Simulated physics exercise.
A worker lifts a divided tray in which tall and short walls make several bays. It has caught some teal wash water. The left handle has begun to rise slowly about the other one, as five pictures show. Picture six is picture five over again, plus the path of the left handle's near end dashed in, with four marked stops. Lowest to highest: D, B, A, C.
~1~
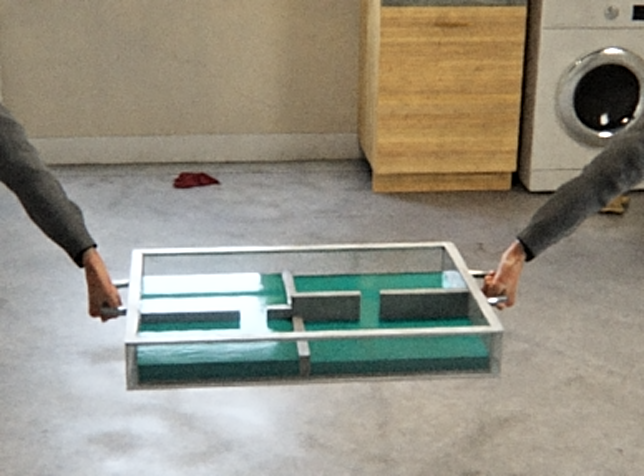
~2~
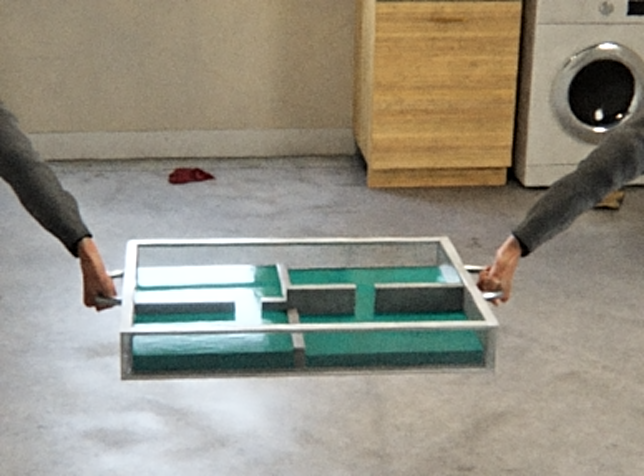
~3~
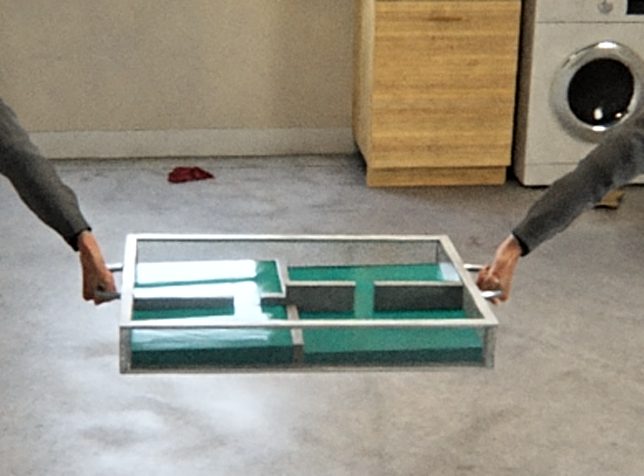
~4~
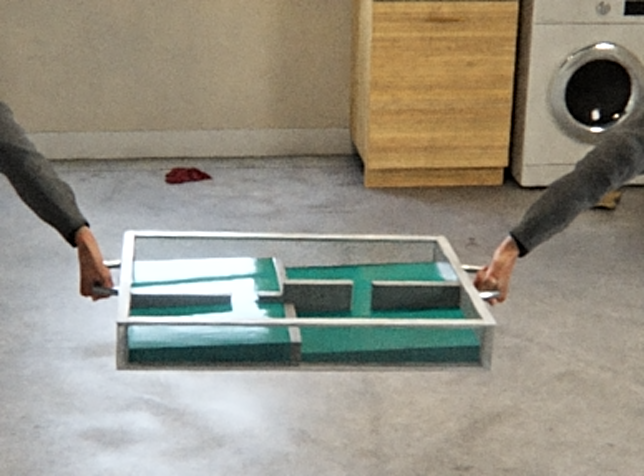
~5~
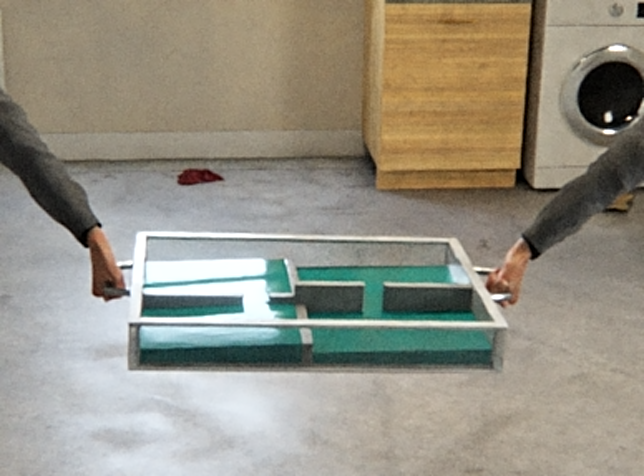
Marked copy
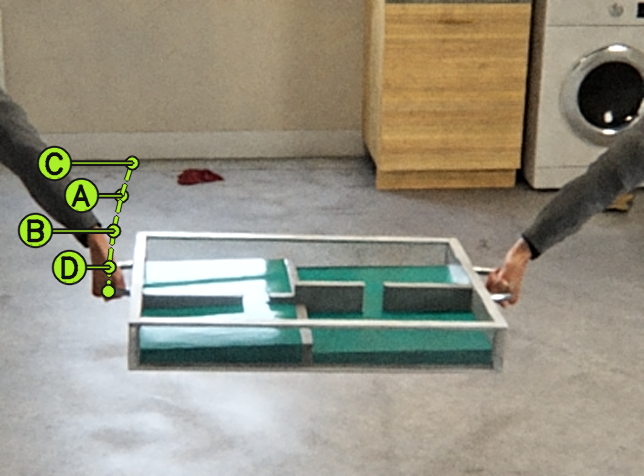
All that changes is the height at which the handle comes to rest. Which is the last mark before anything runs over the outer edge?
The answer is stop B.
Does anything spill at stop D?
No.
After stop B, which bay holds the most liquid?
The back right bay.
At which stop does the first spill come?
That is stop A.
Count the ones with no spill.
Two of them.
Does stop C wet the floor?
Yes, that goes wrong.
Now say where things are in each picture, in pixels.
In the first frame, the tray is level; deepest in the back left bay, at (217, 296), shallowest in the back right; left handle at (106, 298).
The second frame shows tipped about 1° down to the right; no wall is crossed; left handle at (101, 288).
The third frame shows tipped about 2° down to the right; no wall is crossed; left handle at (100, 282).
The fourth frame shows tipped about 2° down to the right; no wall is crossed; left handle at (98, 278).
The fifth frame shows tipped about 3° down to the right; deepest in the back left bay, at (220, 281), shallowest in the front right; left handle at (110, 278).
In lime, A at (121, 195); B at (113, 230); C at (132, 163); D at (109, 267).
With A, about 18 % goes over the rim.
With B, nothing spills; the back right bay holds the most.
With C, about 38 % goes over the rim.
With D, nothing spills; the back right bay holds the most.
